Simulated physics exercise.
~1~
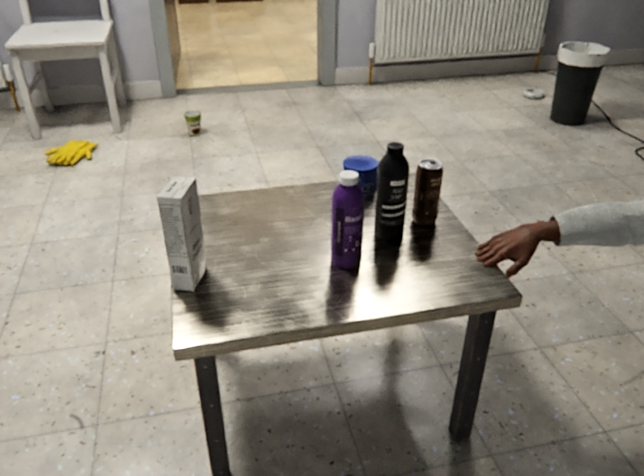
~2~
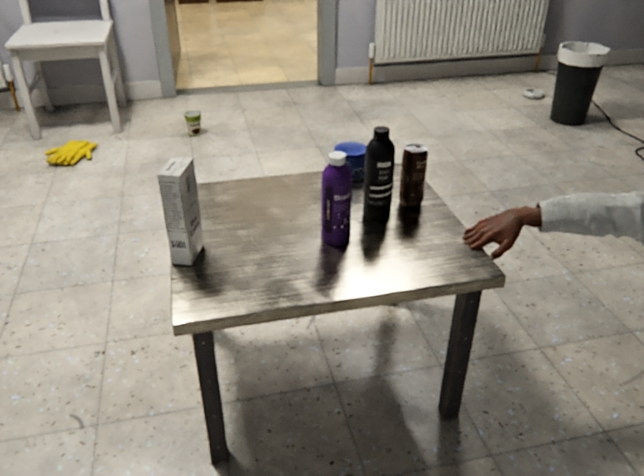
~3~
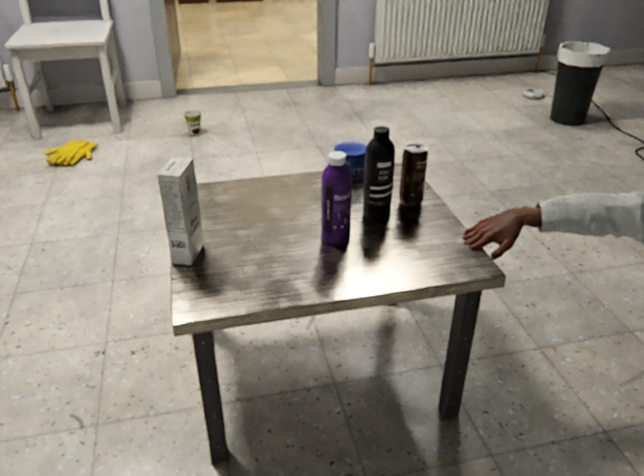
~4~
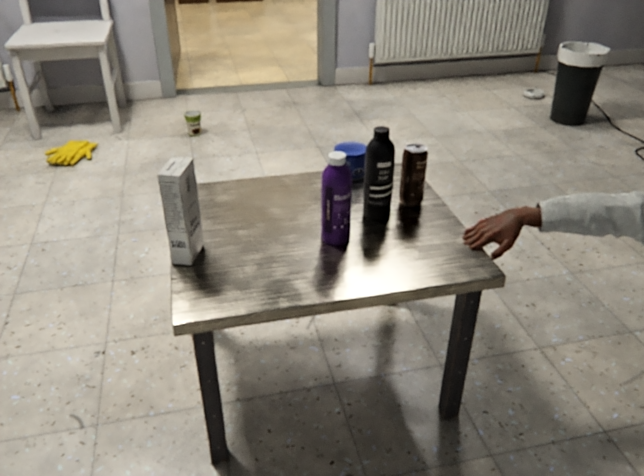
In a room with a tiled floor, a hand at the right edge of a small table shifted it slightly away and to the left, carrying a white packet, two bottles, a can and a blue tub, and everything ended still upright on top.
